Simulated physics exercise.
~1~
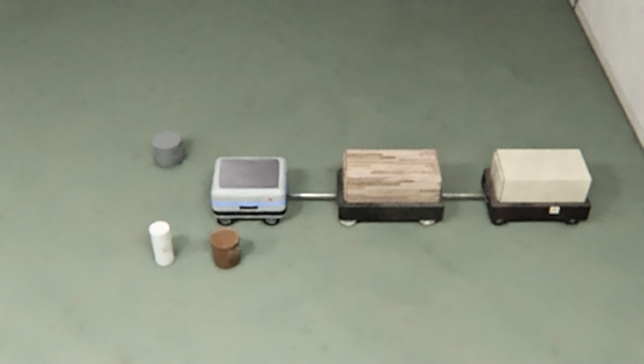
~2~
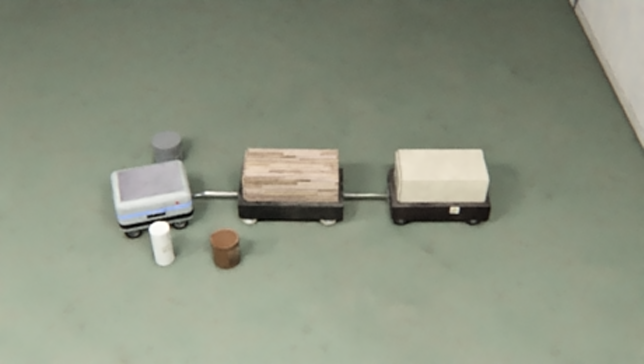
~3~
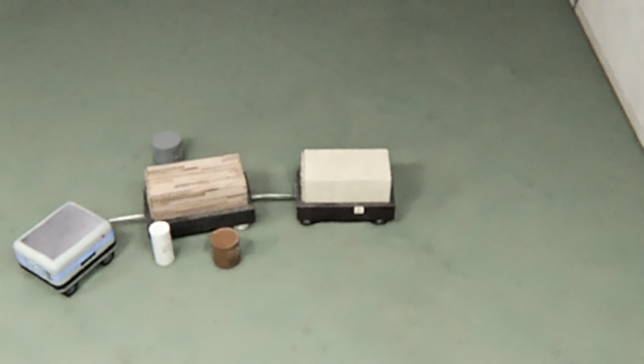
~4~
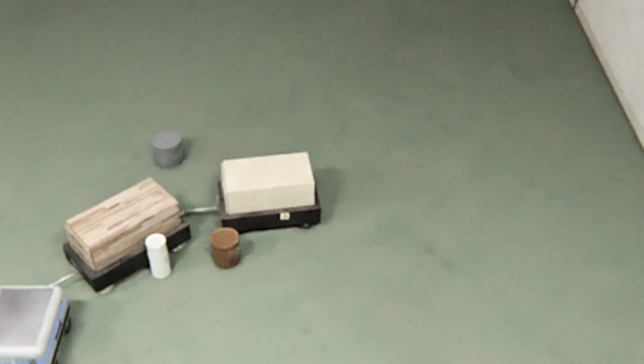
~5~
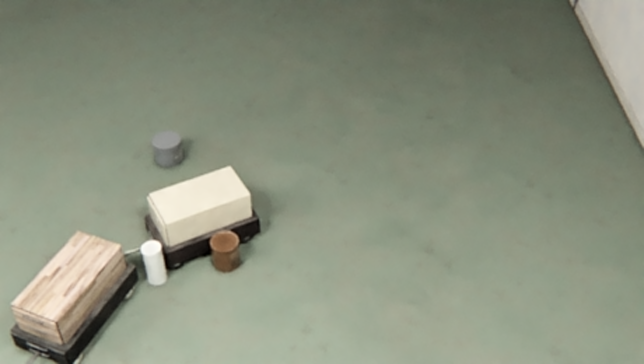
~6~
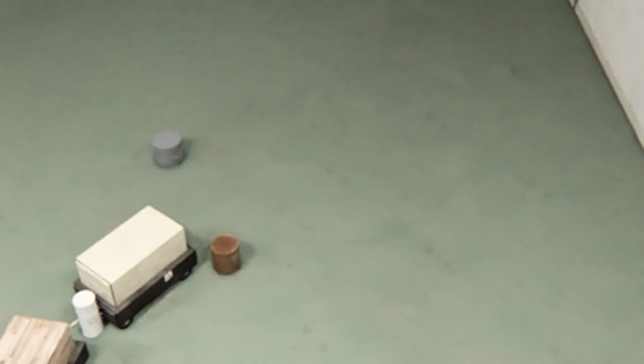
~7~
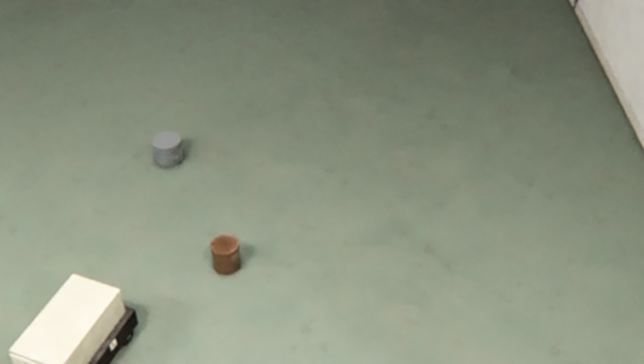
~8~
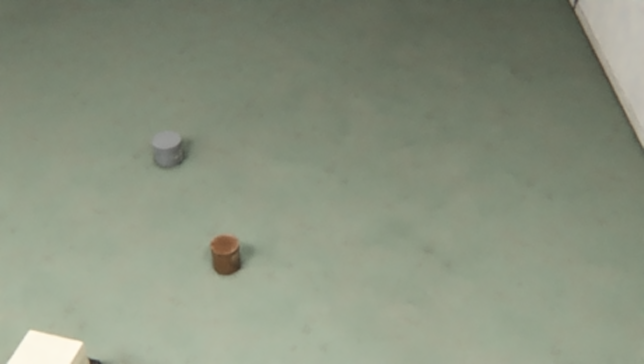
On a plain green floor with a pale wall at the upper right, seen from above at an angle, a small blue-and-white tug pulls two black carts, one carrying a wood-patterned block and the other a cream block. A grey pail, a white canister and a brown pail stand at the left. The tug drives left between the pails, then curves down and out of view at the lower left. The carts follow, cutting inside its path, and push the upright canister down and left until it is lost from view. Finally, only the cream block's cart still shows at the bottom edge, while both pails stand in place.
